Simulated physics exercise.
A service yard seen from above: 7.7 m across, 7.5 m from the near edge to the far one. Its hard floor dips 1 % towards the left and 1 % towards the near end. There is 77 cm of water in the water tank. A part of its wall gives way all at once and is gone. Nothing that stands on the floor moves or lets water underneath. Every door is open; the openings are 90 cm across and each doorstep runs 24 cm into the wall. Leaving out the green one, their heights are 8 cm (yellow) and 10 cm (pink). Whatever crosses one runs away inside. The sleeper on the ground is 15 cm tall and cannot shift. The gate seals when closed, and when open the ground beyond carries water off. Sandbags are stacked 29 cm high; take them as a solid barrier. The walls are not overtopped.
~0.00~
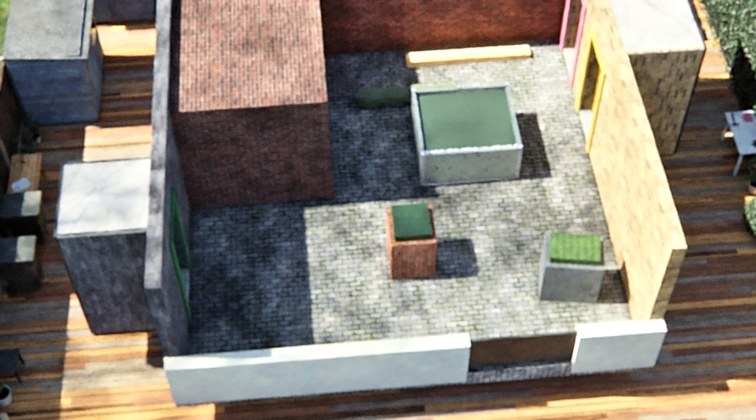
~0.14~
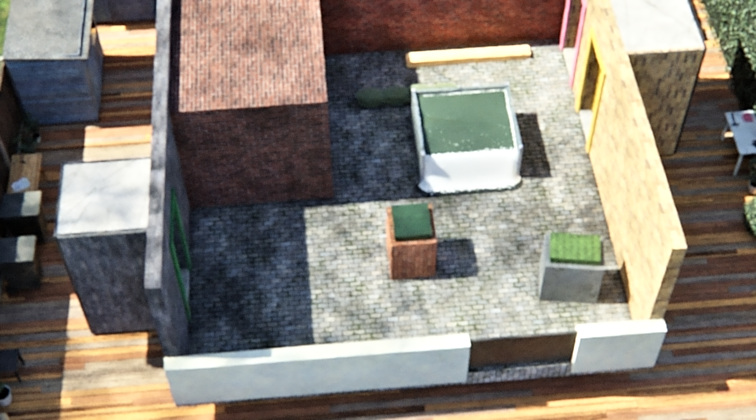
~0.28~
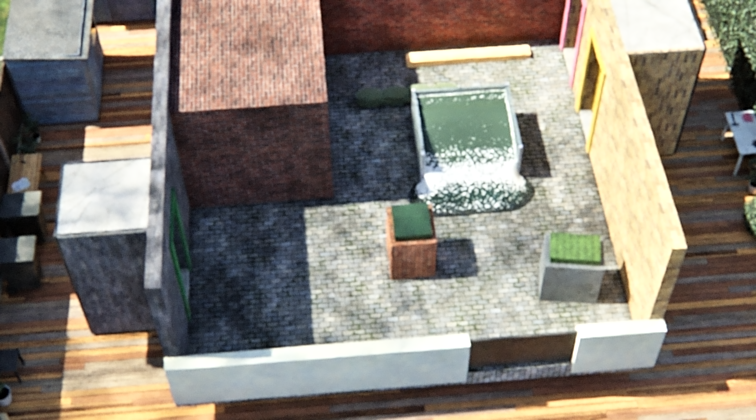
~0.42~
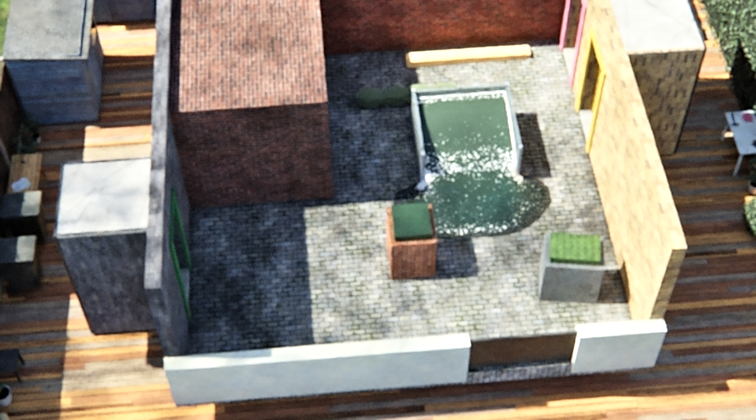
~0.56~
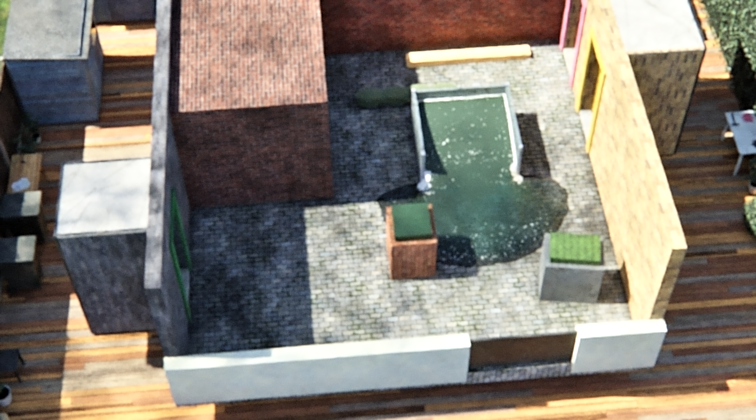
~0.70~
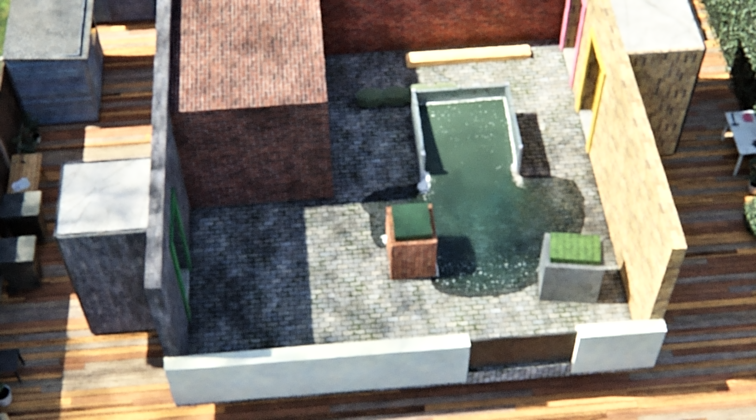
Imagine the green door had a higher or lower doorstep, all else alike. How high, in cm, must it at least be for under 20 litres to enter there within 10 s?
About 10.5 cm.
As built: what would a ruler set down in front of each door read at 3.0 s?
In cm: Yellow 0, pink 0, green 8.
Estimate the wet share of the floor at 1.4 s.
Some 30 per cent of it.
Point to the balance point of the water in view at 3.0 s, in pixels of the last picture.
At about (464, 271).
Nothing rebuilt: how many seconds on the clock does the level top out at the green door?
Around 4.5 s.
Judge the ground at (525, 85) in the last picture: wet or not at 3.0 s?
It is dry.
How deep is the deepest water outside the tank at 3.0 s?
Up to some 30 cm.
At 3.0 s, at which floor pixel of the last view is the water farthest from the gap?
Around (199, 383).
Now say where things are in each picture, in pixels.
Still water, 77 cm deep, in the water tank at (466, 122); the green door at (181, 260) is dry, in the first frame.
The front is at (427, 193), 0.2 m from the gap at (470, 171); 0.3 m2 of floor is wet, 77 cm left at the back, in the second frame.
The front is at (465, 213), 0.8 m from the gap at (470, 172); 1.4 m2 of floor is wet, 71 cm left at the back, in the third frame.
The gap is at (470, 172), the front 1.3 m out at (443, 236); the back of the water tank holds 66 cm, in the fourth frame.
The front is at (474, 263), 1.9 m from the gap at (470, 173); 4.8 m2 of floor is wet, 63 cm left at the back, in the fifth frame.
Water pours out at (470, 173) and has run 2.6 m, to (475, 294); about 8 cm deep outside, 56 cm at the back; 3.6 m in a straight line remain to the green door at (181, 260), in the sixth frame.
After 1.4 s water covers 30 % of the floor, deepest (38 cm) near (475, 360); it has not reached the green door.
After 3.0 s water covers 55 % of the floor, deepest (30 cm) near (612, 348); 8 cm at the green door, 0 litres in over its 13 cm doorstep.
After 10.0 s water covers 85 % of the floor, deepest (13 cm) near (210, 382); 11 cm at the green door, 6 litres in over its 13 cm doorstep.
At the green door as built, the water arrived by 2.7 s and peaked near 16 cm at 4.4 s.
Run again over the same 10 s with other heights there, 42 litres in over 9 cm, 10 litres over 12 cm. The limit of 20 litres is kept from about 10.5 cm up.
